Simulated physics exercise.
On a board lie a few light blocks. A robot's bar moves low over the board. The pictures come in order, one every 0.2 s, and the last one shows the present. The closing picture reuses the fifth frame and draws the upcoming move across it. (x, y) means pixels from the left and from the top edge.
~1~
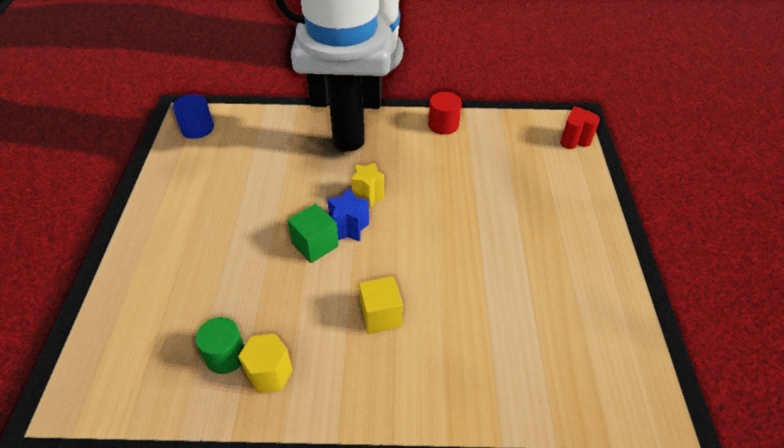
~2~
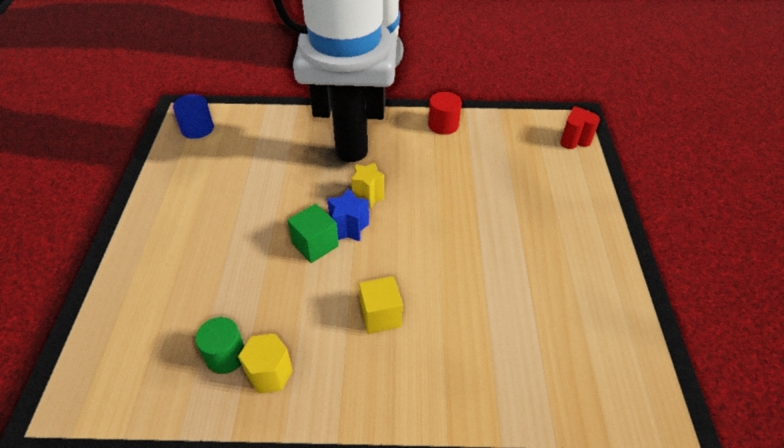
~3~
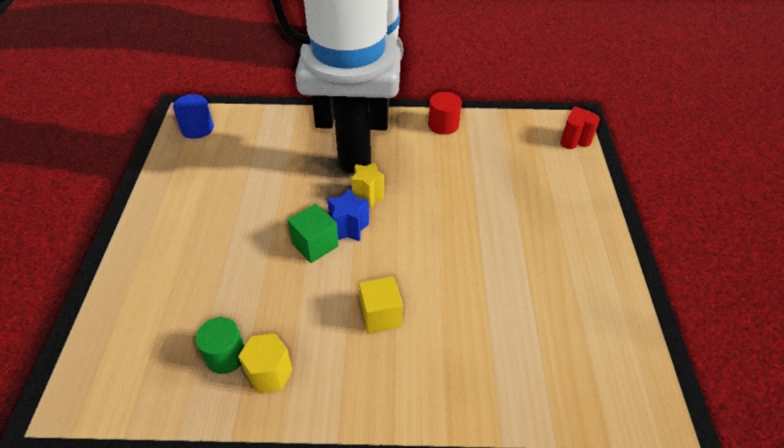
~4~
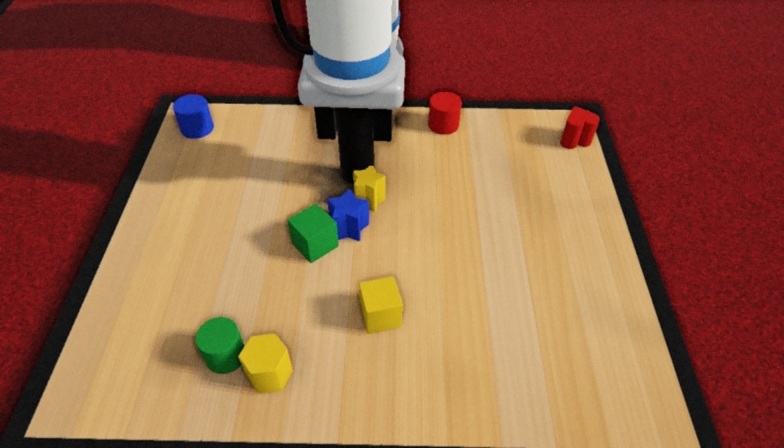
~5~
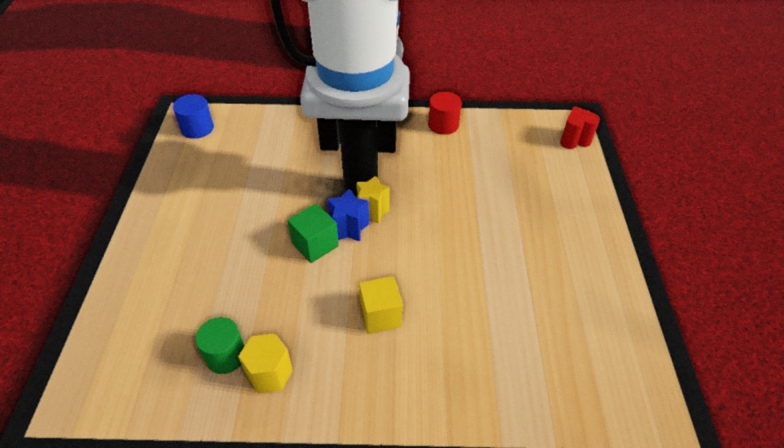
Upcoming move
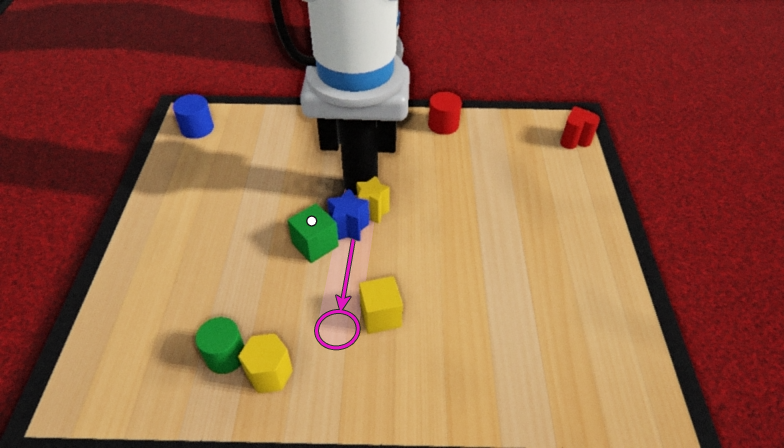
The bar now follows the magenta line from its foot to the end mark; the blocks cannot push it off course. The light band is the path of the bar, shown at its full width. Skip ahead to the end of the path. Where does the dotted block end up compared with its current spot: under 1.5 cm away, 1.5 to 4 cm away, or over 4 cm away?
My answer is that it shifts under 1.5 cm.
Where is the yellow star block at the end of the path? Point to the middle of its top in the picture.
Just about (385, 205).
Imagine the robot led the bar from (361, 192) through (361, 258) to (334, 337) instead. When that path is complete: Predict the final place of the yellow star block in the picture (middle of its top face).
Its top centre lands on (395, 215).
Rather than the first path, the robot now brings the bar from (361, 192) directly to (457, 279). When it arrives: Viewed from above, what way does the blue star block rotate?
From overhead, the rotation is clockwise.
The line goes from (361, 192) to (337, 329); the dot is on the green square piece.
On the path given first. One third of the way, bar at (354, 224); green square piece at (307, 227), turned 30° clockwise; blue star block at (349, 235), turned 35° clockwise; yellow star block at (386, 205), turned 70° anticlockwise.
Two thirds of the way, bar at (346, 269); green square piece at (307, 227), turned 30° clockwise; blue star block at (340, 285), turned 35° clockwise; yellow star block at (386, 205), turned 70° anticlockwise; yellow square piece at (383, 300), turned 20° anticlockwise.
At the end, bar at (336, 321); green square piece at (307, 227), turned 30° clockwise; blue star block at (329, 342), turned 40° clockwise; yellow star block at (386, 205), turned 70° anticlockwise; yellow square piece at (384, 306), turned 50° anticlockwise.
